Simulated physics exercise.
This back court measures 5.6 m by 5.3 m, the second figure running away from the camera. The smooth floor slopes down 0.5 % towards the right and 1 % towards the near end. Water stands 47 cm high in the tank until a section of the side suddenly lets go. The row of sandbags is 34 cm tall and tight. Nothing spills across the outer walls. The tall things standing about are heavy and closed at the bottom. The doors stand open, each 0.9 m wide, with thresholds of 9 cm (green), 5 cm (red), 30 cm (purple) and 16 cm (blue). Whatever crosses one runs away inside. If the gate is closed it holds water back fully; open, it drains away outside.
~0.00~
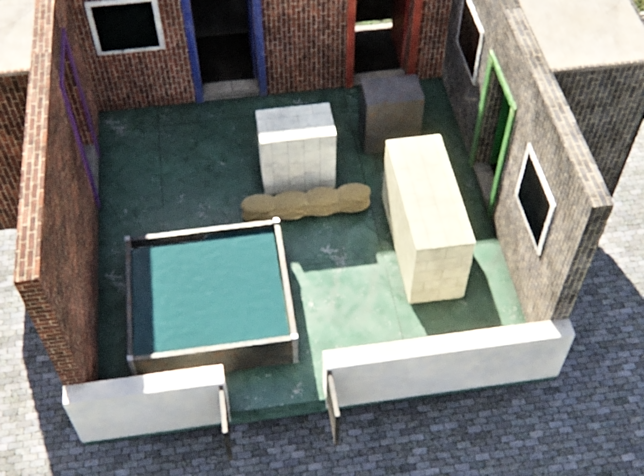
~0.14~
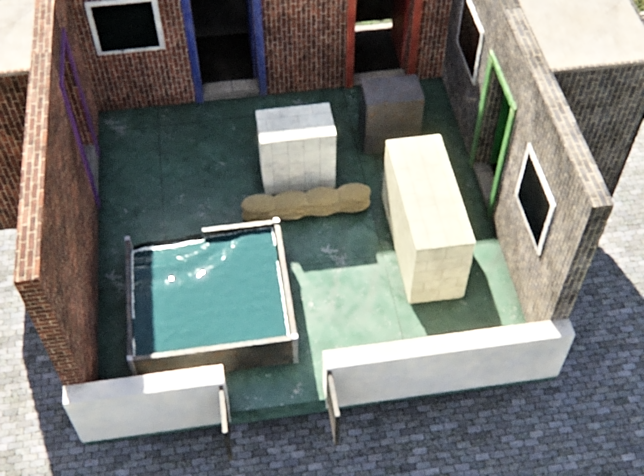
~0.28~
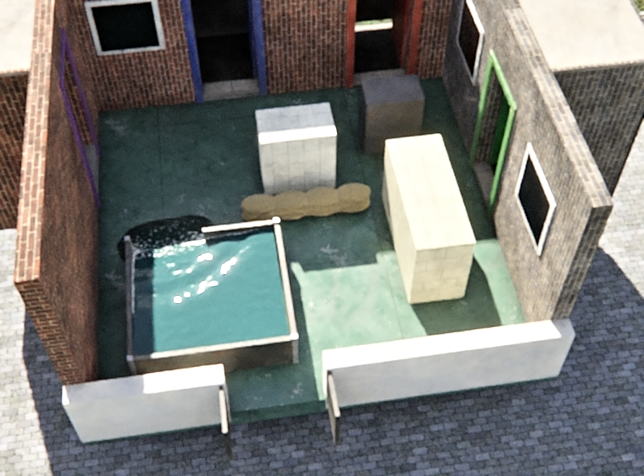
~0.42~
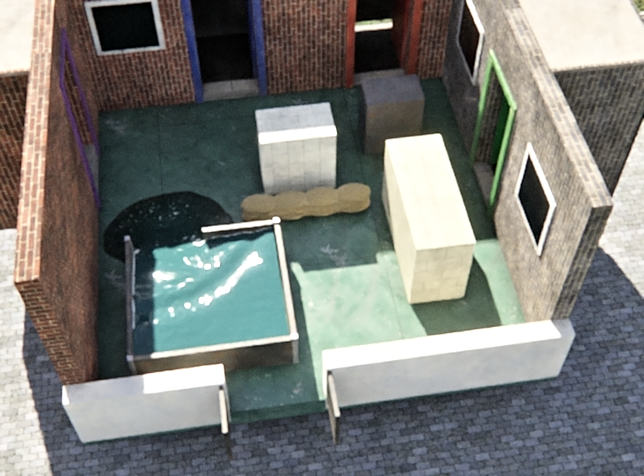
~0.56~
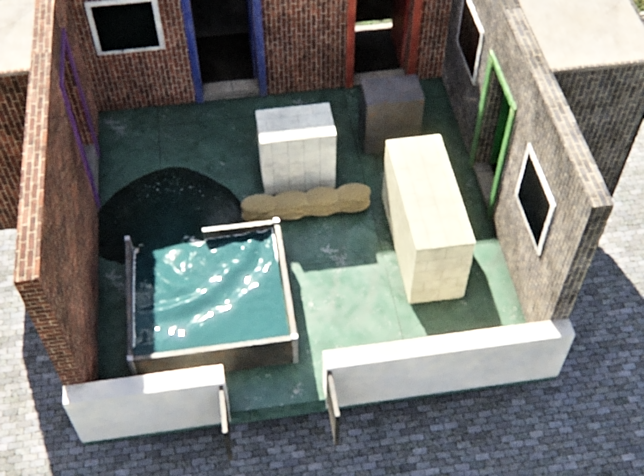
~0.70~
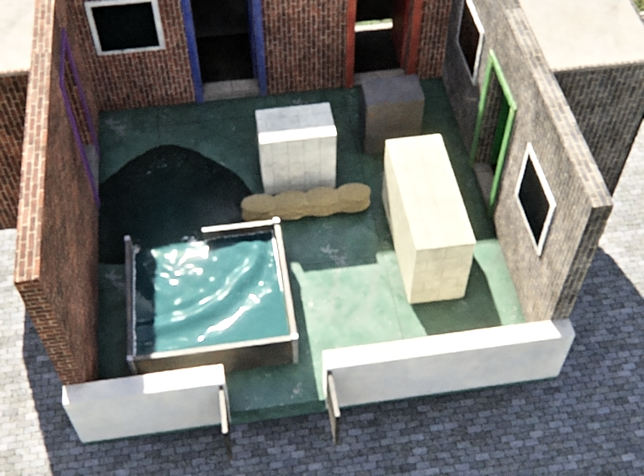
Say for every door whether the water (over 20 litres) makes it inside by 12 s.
Within that time: At the green door it keeps below the limit; at the red door it passes the limit; at the purple door it does not reach the limit; at the blue door it stays under the limit.
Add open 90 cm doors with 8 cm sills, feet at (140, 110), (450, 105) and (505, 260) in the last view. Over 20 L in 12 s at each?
In that order: Above, over, below.
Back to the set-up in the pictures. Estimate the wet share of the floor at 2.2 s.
Near 30 per cent is wet.
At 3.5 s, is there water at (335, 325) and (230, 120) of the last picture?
In turn: Still dry, under water.
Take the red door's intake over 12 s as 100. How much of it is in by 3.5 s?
Some 0 per cent by then.
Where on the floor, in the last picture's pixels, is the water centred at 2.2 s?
Near (188, 244).
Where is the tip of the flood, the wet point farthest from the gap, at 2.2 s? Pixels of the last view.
Around (302, 94).
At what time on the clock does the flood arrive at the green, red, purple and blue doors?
Green 5.0 s, red 2.8 s, purple 0.8 s, blue 1.5 s.
After 1.4 s water covers 25 % of the floor and is deepest (26 cm) near (164, 252); green door not reached, red door not reached, purple door 15 cm at the sill, 0 L in, blue door not reached.
After 2.2 s water covers 30 % of the floor and is deepest (31 cm) near (122, 112); green door not reached, red door not reached, purple door 14 cm at the sill, 0 L in, blue door 14 cm at the sill, 0 L in.
After 3.5 s water covers 45 % of the floor and is deepest (20 cm) near (123, 153); green door not reached, red door 3 cm at the sill, 0 L in, purple door 12 cm at the sill, 0 L in, blue door 13 cm at the sill, 0 L in.
After 7.0 s water covers 75 % of the floor and is deepest (14 cm) near (410, 83); green door 4 cm at the sill, 0 L in, red door 10 cm at the sill, 20 L in, purple door 9 cm at the sill, 0 L in, blue door 7 cm at the sill, 1 L in.
After 12.0 s water covers 95 % of the floor and is deepest (12 cm) near (523, 355); green door 6 cm at the sill, 0 L in, red door 7 cm at the sill, 67 L in, purple door 5 cm at the sill, 0 L in, blue door 5 cm at the sill, 1 L in.
